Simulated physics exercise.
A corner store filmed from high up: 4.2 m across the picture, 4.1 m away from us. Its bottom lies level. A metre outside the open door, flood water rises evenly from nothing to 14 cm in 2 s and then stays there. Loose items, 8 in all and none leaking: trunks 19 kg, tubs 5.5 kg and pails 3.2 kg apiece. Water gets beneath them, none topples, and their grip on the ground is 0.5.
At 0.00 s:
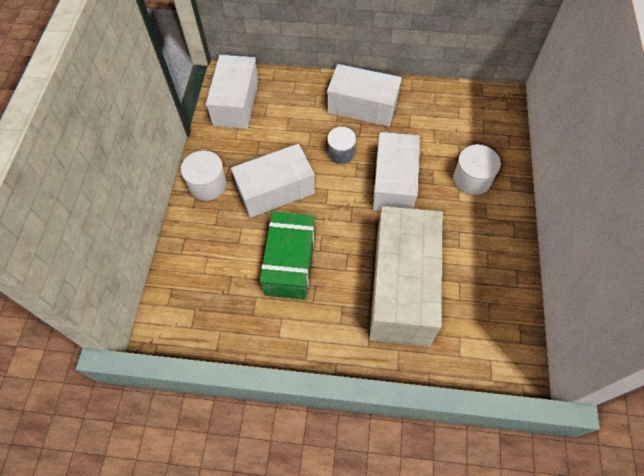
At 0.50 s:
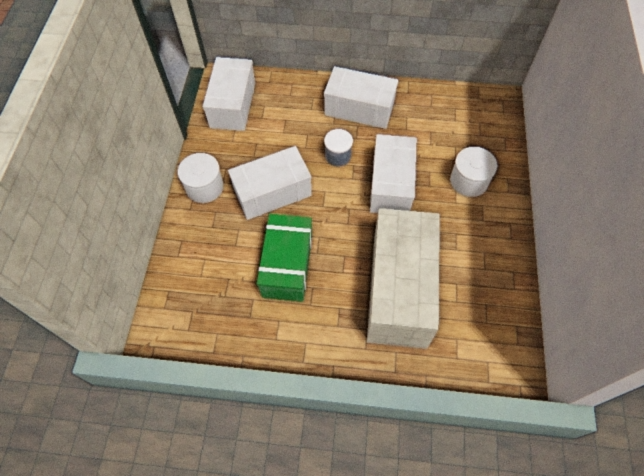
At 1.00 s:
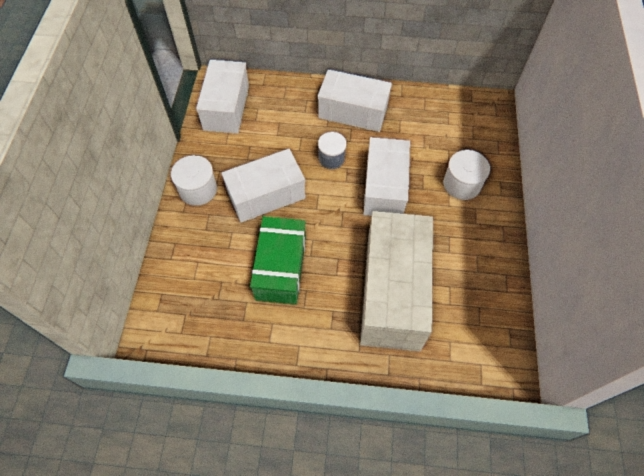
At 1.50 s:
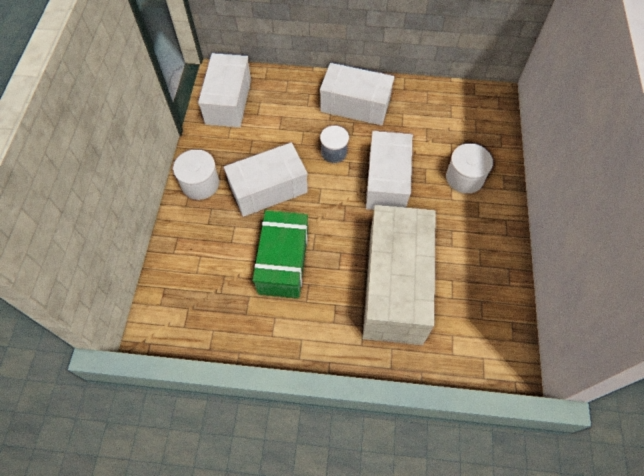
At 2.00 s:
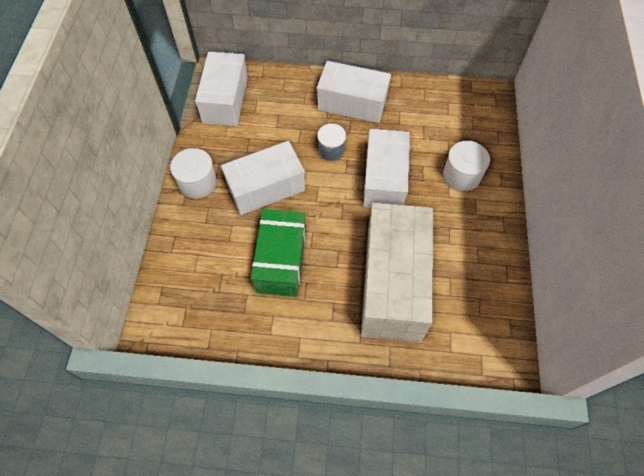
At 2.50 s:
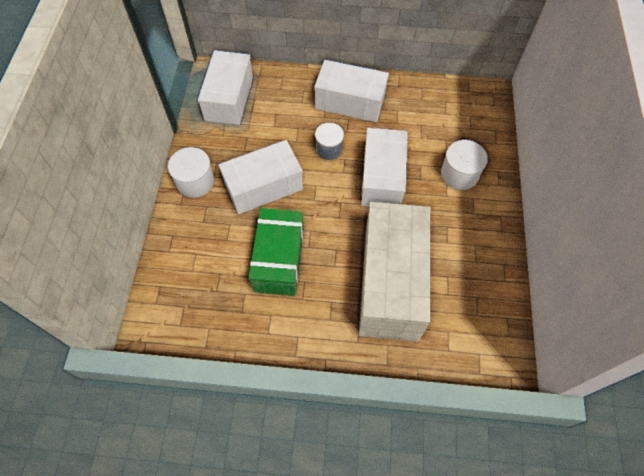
Water covers the tiles outside, then seeps through the open doorway toward a white block.
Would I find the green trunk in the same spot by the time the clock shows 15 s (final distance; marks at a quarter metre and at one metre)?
Green trunk holds its place.
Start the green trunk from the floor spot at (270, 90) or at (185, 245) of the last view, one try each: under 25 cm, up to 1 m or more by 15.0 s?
In that order: It gets carried off; it stays put.
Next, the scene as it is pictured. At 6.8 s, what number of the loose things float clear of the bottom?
1 of them.
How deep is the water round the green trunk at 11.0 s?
About 2 cm.
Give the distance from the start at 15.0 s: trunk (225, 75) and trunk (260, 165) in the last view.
In turn: 350 cm, 10 cm.
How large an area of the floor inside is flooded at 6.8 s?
Roughly 10.5 m2.
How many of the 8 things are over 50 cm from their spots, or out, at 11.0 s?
By then 5.
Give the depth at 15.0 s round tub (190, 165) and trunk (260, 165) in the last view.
Roughly 4 and 5 cm.
After 3.5 s the green trunk is near (277, 244), 0.0 m from its start, aground; 0 afloat.
After 6.8 s the green trunk is near (277, 244), 0.0 m from its start, aground; 1 afloat.
After 11.0 s the green trunk is near (277, 244), 0.0 m from its start, aground; 4 afloat.
After 15.0 s the green trunk is near (269, 245), 0.1 m from its start, afloat; 7 afloat.
